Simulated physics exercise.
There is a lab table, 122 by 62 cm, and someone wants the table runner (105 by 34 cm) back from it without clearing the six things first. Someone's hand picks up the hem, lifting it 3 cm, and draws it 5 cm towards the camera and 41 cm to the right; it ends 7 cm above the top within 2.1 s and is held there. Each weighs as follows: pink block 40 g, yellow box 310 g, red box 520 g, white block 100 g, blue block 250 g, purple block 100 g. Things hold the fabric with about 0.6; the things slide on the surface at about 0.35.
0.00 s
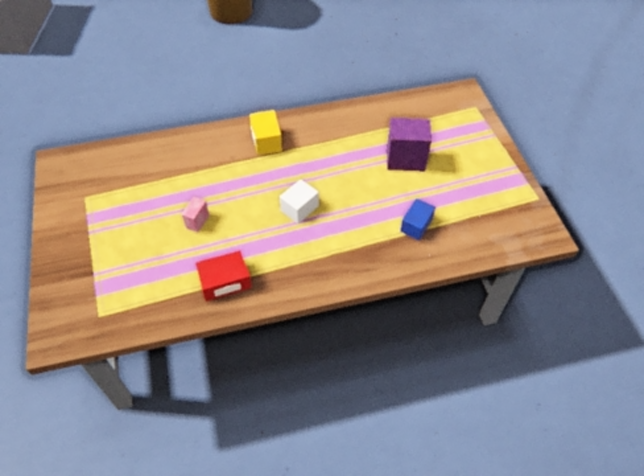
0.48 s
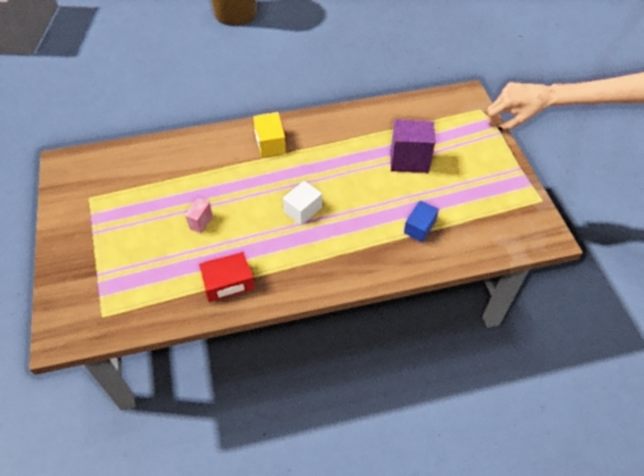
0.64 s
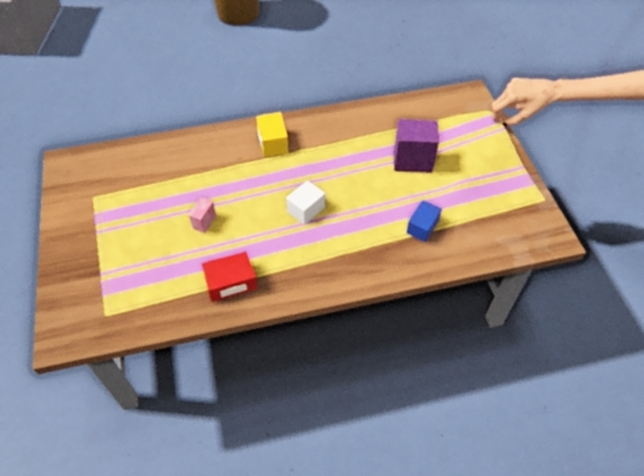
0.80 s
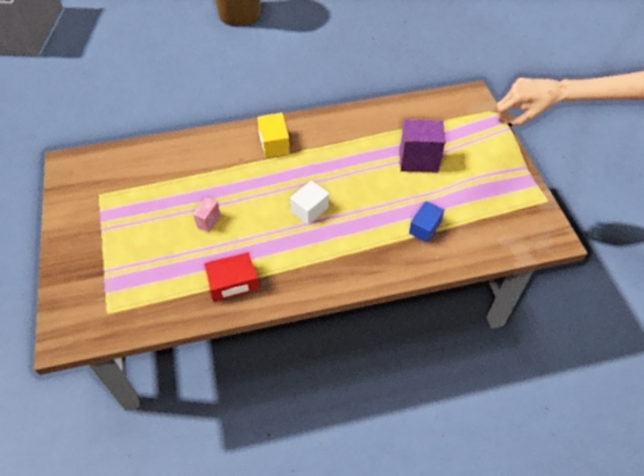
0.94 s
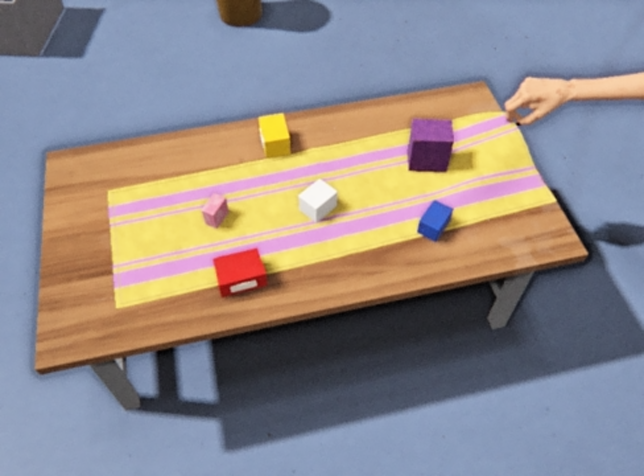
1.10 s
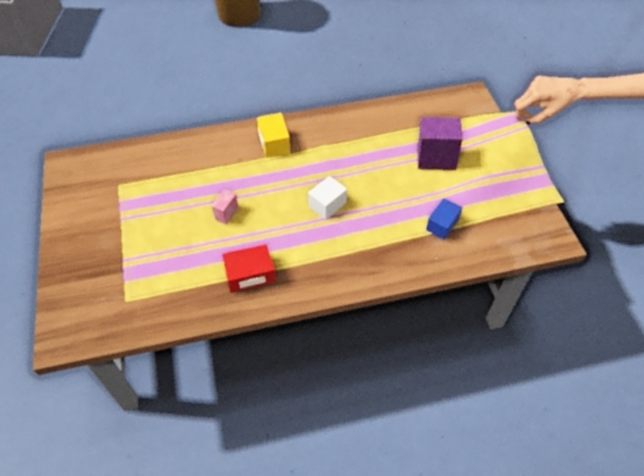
A yellow-and-pink striped runner lies on a wooden table under pink, white, red, blue and purple blocks, with a yellow one at its far edge. A hand reaches in from the right and grips its far right corner. It draws the cloth slowly rightward, and the blocks on it shift along while the yellow block stays behind.
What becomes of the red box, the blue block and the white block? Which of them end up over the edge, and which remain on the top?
As it ends, the red box remains on top, the blue block goes over, the white block remains on top.
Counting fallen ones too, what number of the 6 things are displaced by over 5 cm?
5.
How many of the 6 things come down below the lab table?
Tally: 1.
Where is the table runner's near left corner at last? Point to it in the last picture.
(287, 265), roughly.
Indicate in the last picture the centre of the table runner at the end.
It sits near (481, 174) in pixels.
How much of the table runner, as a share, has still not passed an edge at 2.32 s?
Roughly 65% of it.
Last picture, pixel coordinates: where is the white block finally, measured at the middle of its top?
Rest point, last frame: Approx. (477, 166).
By 1.5 s, 85 % of the table runner is still over the top; white block 16 cm off its start, blue block 15 cm off its start, red box 14 cm off its start.
By 1.9 s, 75 % of the table runner is still over the top; white block 27 cm off its start, blue block 26 cm off its start, red box 26 cm off its start.
By 2.3 s, 65 % of the table runner is still over the top; blue block 39 cm off its start at (573, 199), white block 38 cm off its start at (459, 168), red box 36 cm off its start at (389, 232).
By 2.7 s, 65 % of the table runner is still over the top; blue block over the edge, white block 42 cm off its start, red box 40 cm off its start.
By 4.3 s, 60 % of the table runner is still over the top; blue block over the edge, white block 42 cm off its start at (477, 166), red box 40 cm off its start at (406, 230), pink block 42 cm off its start at (376, 171).
